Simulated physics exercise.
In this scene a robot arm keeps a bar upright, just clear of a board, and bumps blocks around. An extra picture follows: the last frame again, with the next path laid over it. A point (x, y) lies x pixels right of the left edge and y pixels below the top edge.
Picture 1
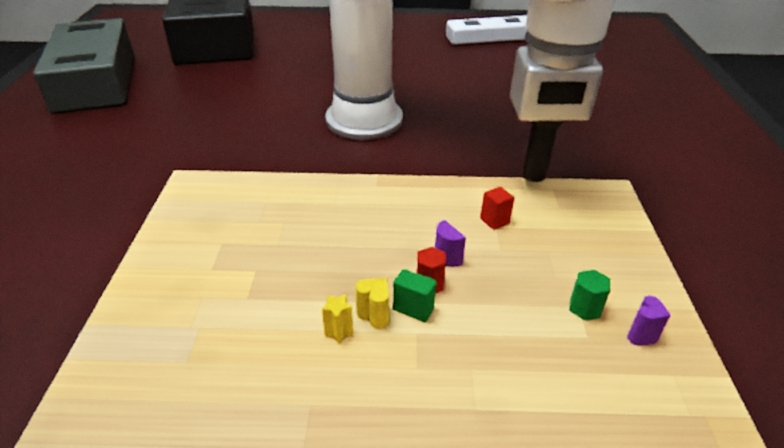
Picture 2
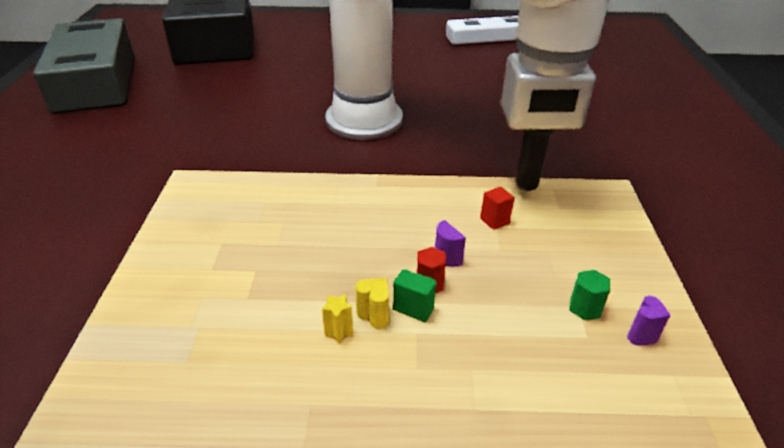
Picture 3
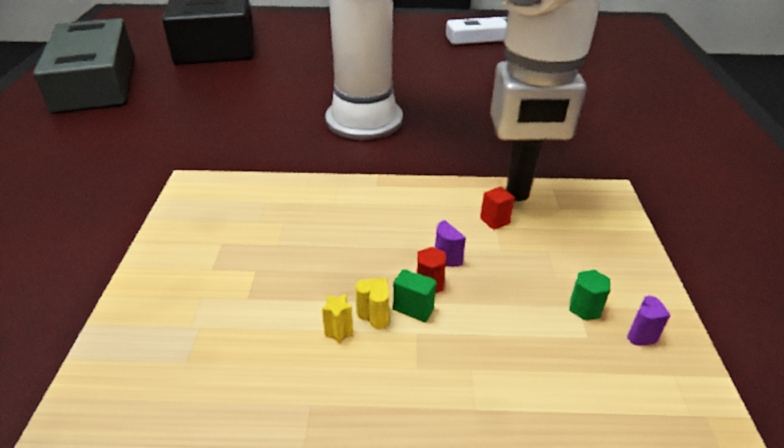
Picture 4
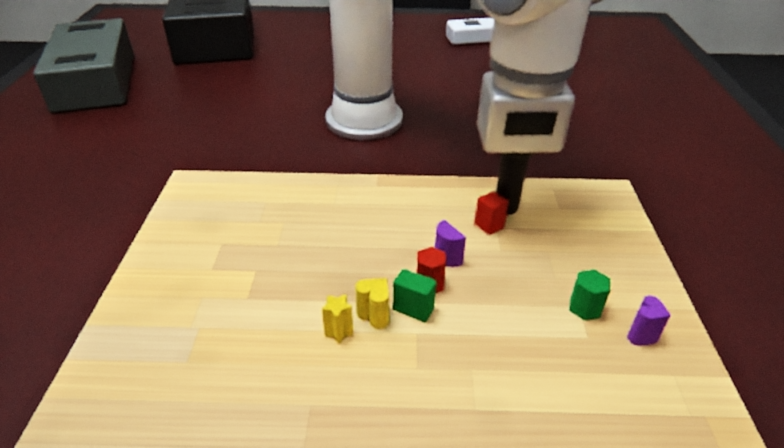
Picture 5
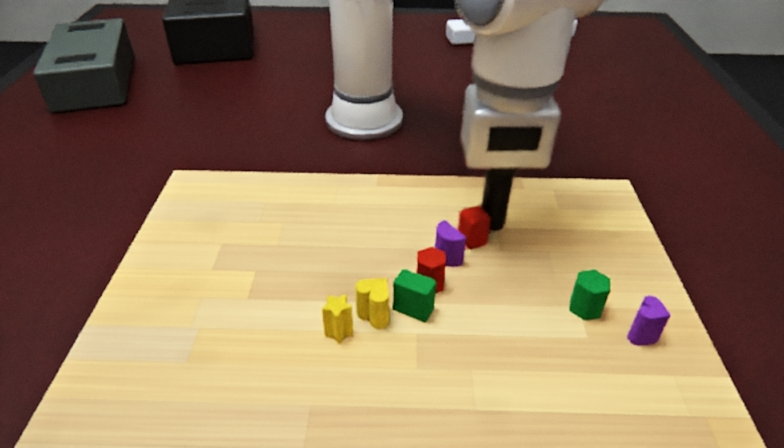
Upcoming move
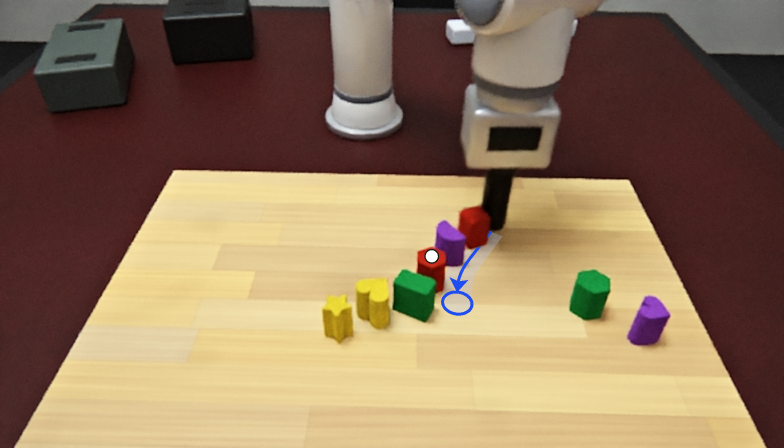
A robot arm with a black bar moved in from the top right of a wooden board and pushed the red square block down and left, until it sat close beside a purple block.
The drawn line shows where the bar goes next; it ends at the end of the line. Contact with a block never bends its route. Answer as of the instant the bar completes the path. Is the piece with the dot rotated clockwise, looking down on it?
No.
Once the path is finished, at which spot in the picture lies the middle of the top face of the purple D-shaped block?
Put as a pixel place, it's (416, 237).
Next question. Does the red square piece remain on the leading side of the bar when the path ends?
No, that is not how it ends up.
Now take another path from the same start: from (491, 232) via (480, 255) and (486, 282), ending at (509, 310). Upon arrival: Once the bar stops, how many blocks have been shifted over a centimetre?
I count two.
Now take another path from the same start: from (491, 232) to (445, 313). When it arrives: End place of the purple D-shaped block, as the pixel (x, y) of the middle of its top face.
That would be at about pixel (426, 236).
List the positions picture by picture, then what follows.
Tip of the bar at (534, 177), middles of tops, green rectangular block at (415, 281), red six-sided block at (432, 256), purple D-shaped block at (449, 230), red square piece at (499, 194), in the first picture.
Bar at (527, 185), nothing pushed, in the second picture.
Bar at (517, 196), nothing pushed, in the third picture.
Bar at (506, 209), red square piece at (493, 199), in the fourth picture.
Bar at (492, 224), green rectangular block at (415, 281), red six-sided block at (432, 256), purple D-shaped block at (449, 230), red square piece at (475, 213), in the fifth picture.
The line goes from (491, 232) through (467, 263) to (457, 303); the dot is on the red six-sided block.
On the path given first. One third of the way, bar at (476, 245); purple D-shaped block at (435, 236), turned 25° clockwise; red square piece at (454, 228).
Two thirds of the way, bar at (461, 267); red six-sided block at (427, 259), turned 30° anticlockwise; purple D-shaped block at (415, 237), turned 35° clockwise; red square piece at (440, 236), turned 45° clockwise.
At the end, bar at (458, 295); green rectangular block unmoved; red six-sided block at (427, 259), turned 30° anticlockwise; purple D-shaped block at (416, 237), turned 35° clockwise; red square piece at (440, 236), turned 45° clockwise.
